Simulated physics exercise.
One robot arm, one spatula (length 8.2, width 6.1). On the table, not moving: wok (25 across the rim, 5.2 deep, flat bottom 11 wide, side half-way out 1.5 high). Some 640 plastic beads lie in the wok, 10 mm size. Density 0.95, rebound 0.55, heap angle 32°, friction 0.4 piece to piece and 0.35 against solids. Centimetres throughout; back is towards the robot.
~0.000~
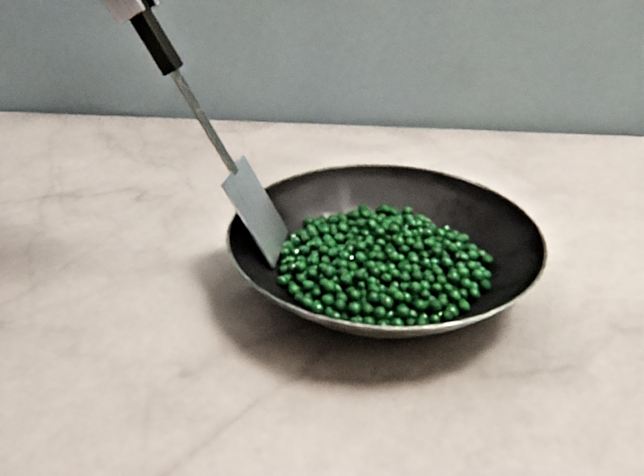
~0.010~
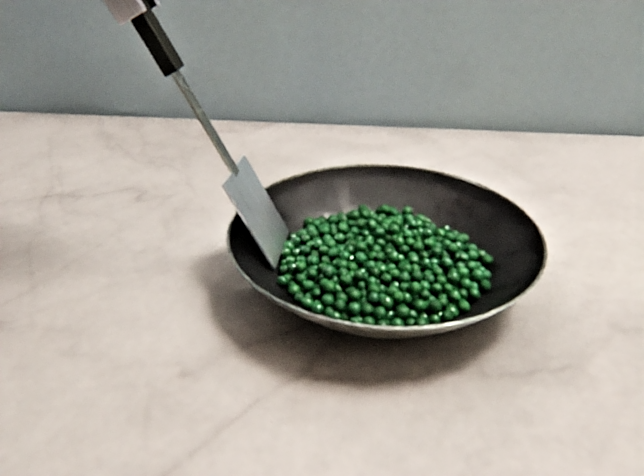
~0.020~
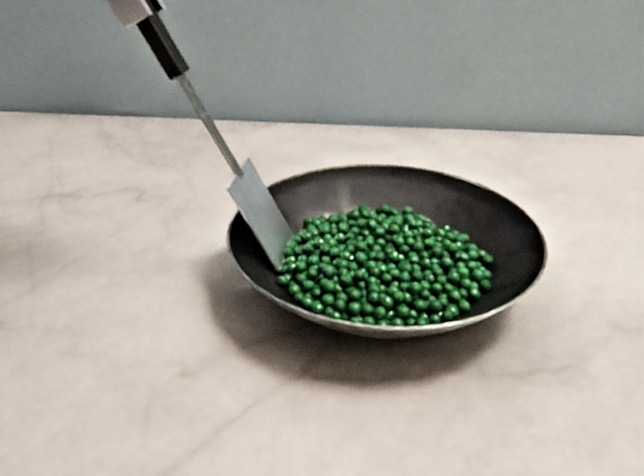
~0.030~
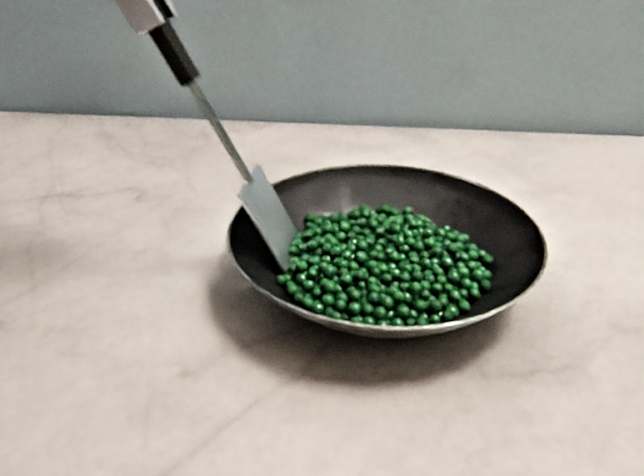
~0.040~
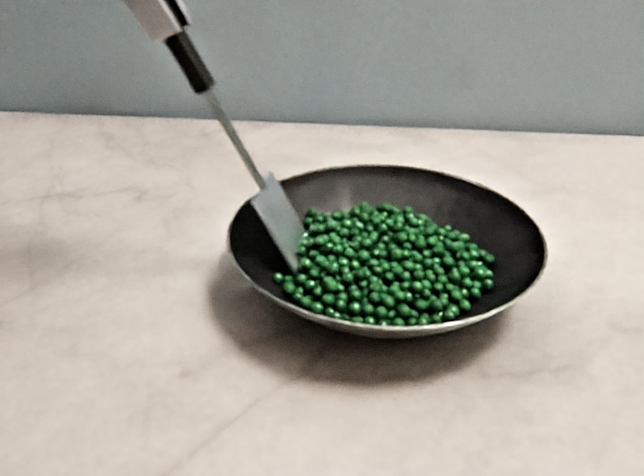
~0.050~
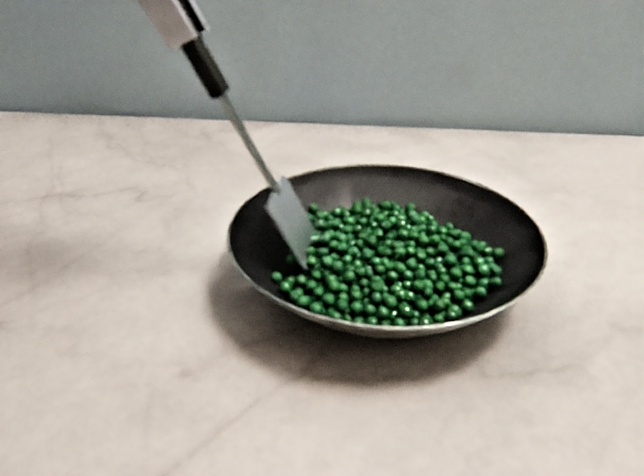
A robot arm held a spatula at the left side of a dark wok full of green beads, then slid it slowly to the right, pushing the near beads over a little.
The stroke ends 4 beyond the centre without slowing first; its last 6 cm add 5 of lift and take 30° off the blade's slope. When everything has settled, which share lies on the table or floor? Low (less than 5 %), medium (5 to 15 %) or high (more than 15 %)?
Answer: Medium; 5 to 15 % of the plastic beads finish on the table or floor.
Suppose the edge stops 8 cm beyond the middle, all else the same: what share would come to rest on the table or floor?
It would be near 20 per cent.
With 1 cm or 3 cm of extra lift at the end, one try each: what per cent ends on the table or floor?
Some 0 and 5 per cent.
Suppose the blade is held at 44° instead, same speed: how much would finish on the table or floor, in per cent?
It would be near 10 per cent.
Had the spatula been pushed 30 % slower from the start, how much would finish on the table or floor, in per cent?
In that case some 0 per cent.
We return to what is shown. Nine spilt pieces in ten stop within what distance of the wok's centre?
About 80 cm.
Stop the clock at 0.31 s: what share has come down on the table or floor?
Some 6 per cent.
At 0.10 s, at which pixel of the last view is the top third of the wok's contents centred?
Around (409, 243).
After 0.07 s, sloping 63°, highest piece 5 above the table; 643 in the wok.
After 0.10 s, sloping 52°, highest piece 8 above the table; 643 in the wok.
After 0.31 s, sloping 34°, highest piece 11 above the table; 594 in the wok, 39 on the table or floor, 10 on the blade or in flight.
After 1.36 s, sloping 34°, highest piece 5 above the table; 594 in the wok, 49 on the table or floor.
In the end, 594 in the wok, 49 on the table or floor. That is 8 % on the table or floor.
